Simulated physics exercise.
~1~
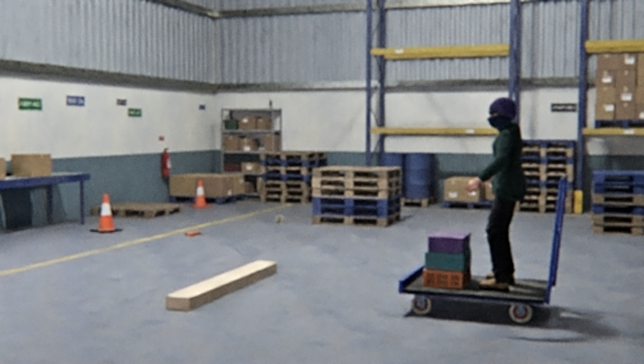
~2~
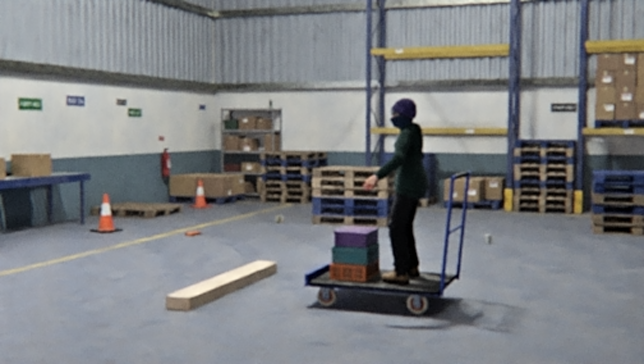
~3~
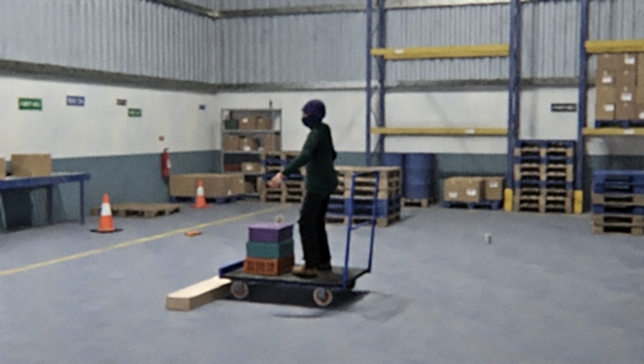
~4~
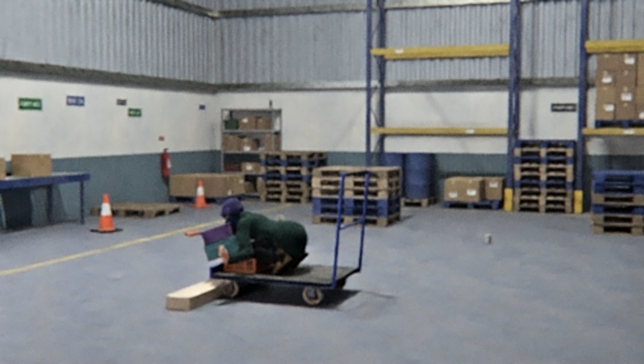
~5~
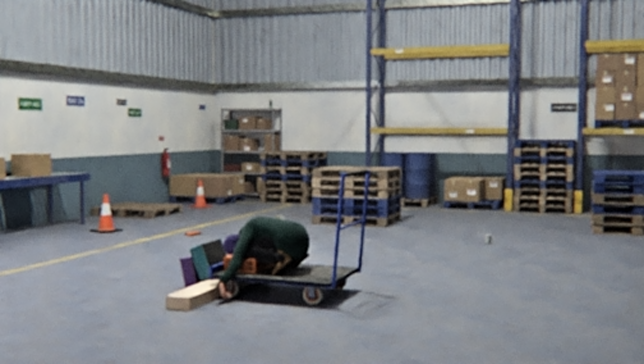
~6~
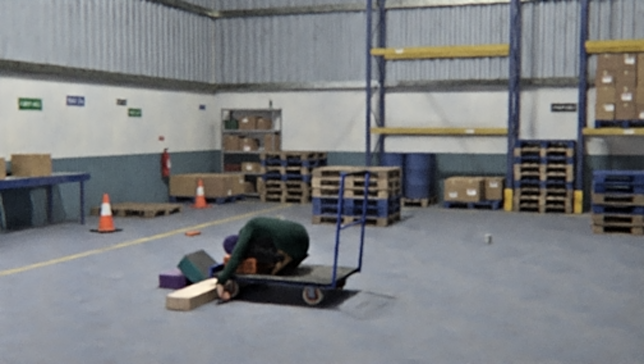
A person rides a trolley left into a kerb and folds forward as two boxes tumble off.
